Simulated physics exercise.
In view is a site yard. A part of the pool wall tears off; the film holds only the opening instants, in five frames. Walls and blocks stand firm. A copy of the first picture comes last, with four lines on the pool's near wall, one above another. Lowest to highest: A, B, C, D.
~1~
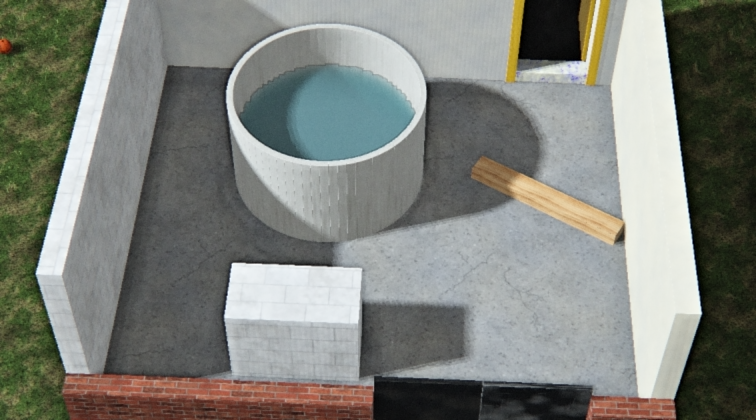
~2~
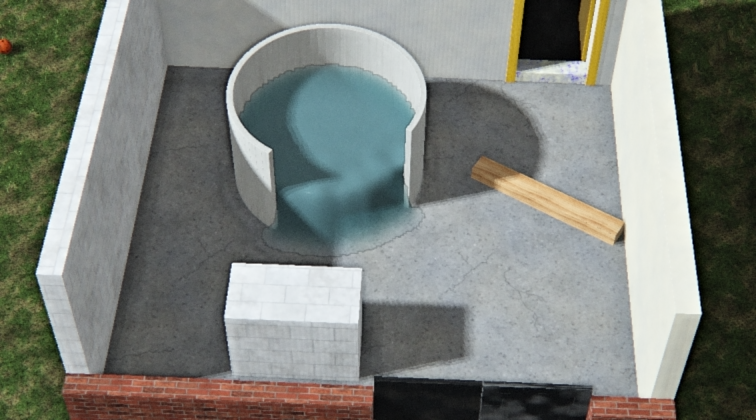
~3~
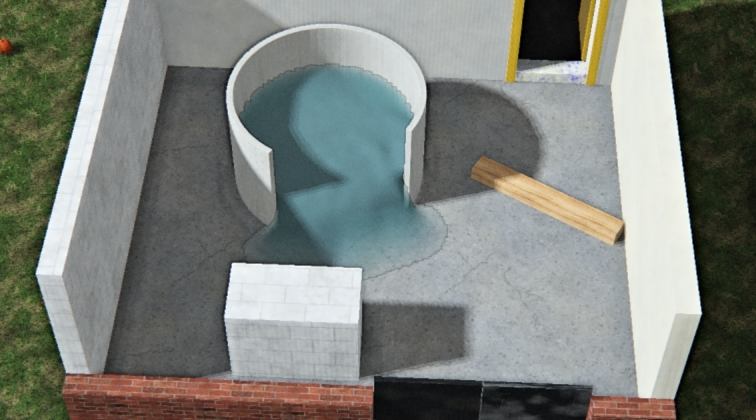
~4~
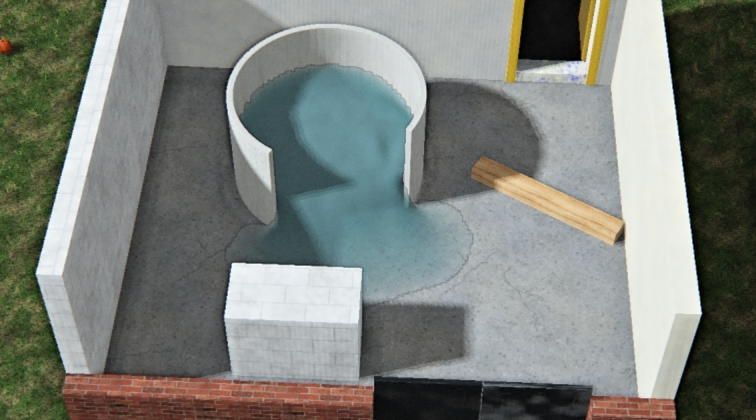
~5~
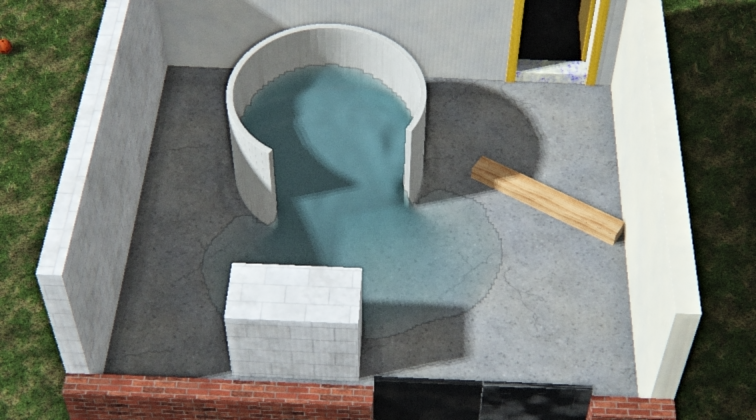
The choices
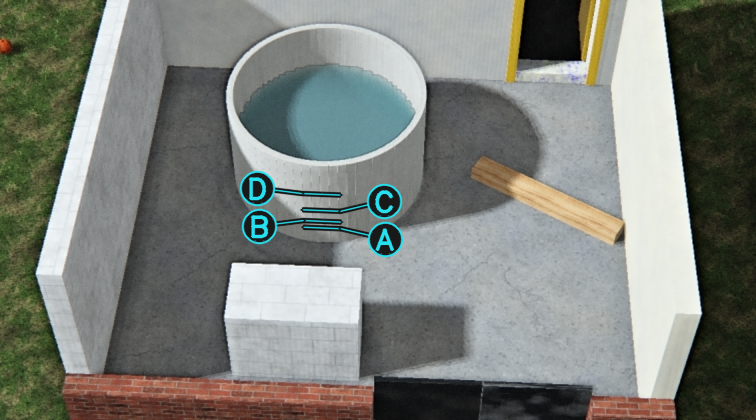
In a walled yard, a round pool's front opens and water spreads across the ground.
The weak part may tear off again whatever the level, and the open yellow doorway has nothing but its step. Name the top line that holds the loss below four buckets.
Level D just does it.
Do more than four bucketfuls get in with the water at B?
No, not at all.
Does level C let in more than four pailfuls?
No, not at all.
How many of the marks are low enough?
All four.
On the marked copy, A at (322, 227); B at (322, 221); C at (321, 210); D at (321, 194); from the bottom up A, B, C, D.
With A, nothing gets over.
With B, nothing gets over.
With C, nothing gets over.
With D, a bucket or two gets in.
